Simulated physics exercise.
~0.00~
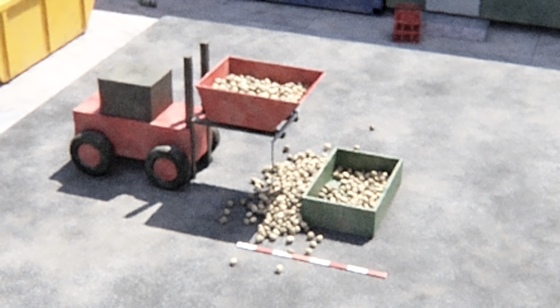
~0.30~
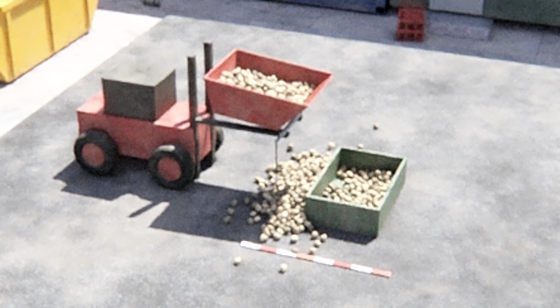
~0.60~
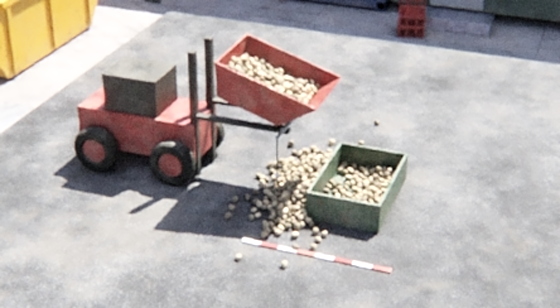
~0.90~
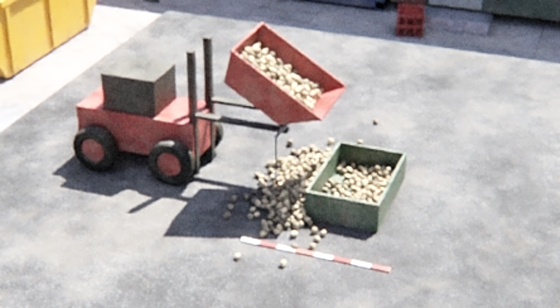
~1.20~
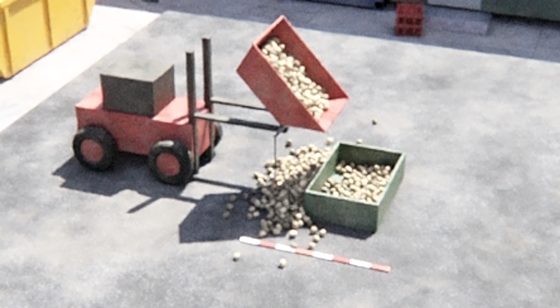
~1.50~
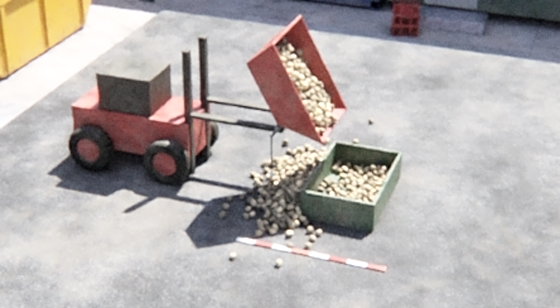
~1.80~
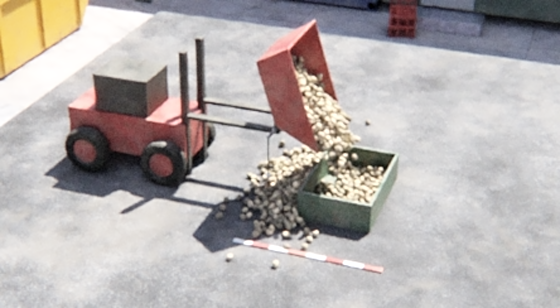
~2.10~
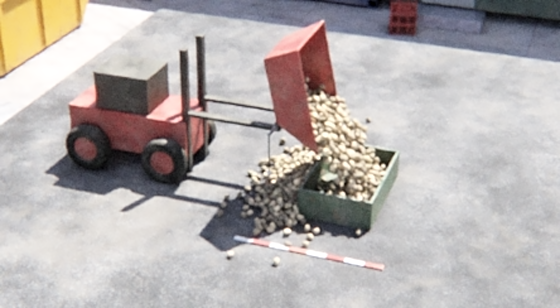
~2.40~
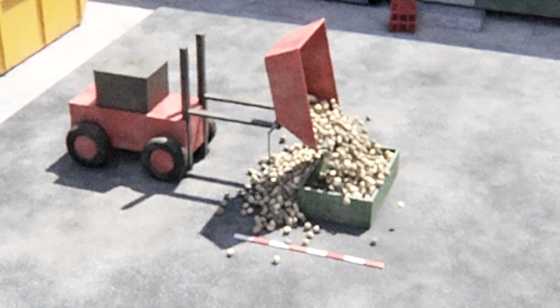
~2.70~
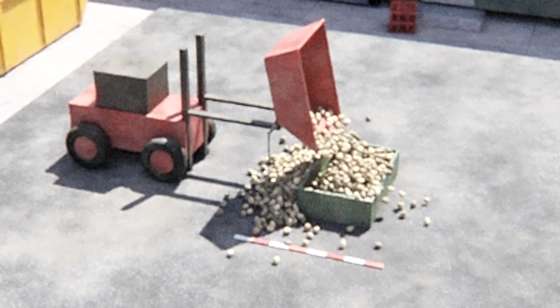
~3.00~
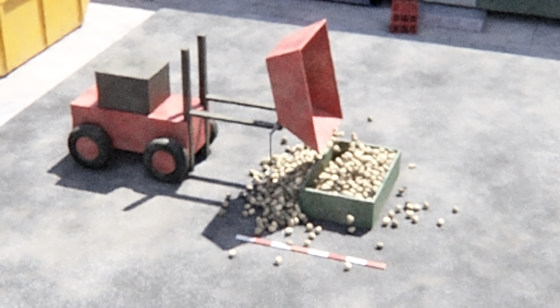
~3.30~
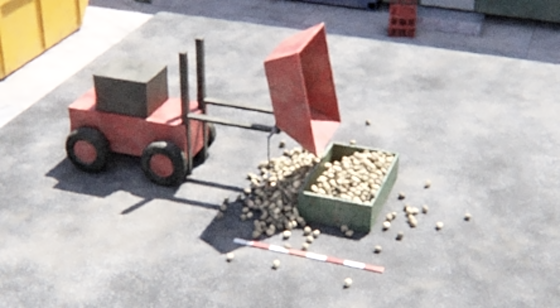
On a grey yard, a red forklift tips its skip, emptying cobbles into a green bin.
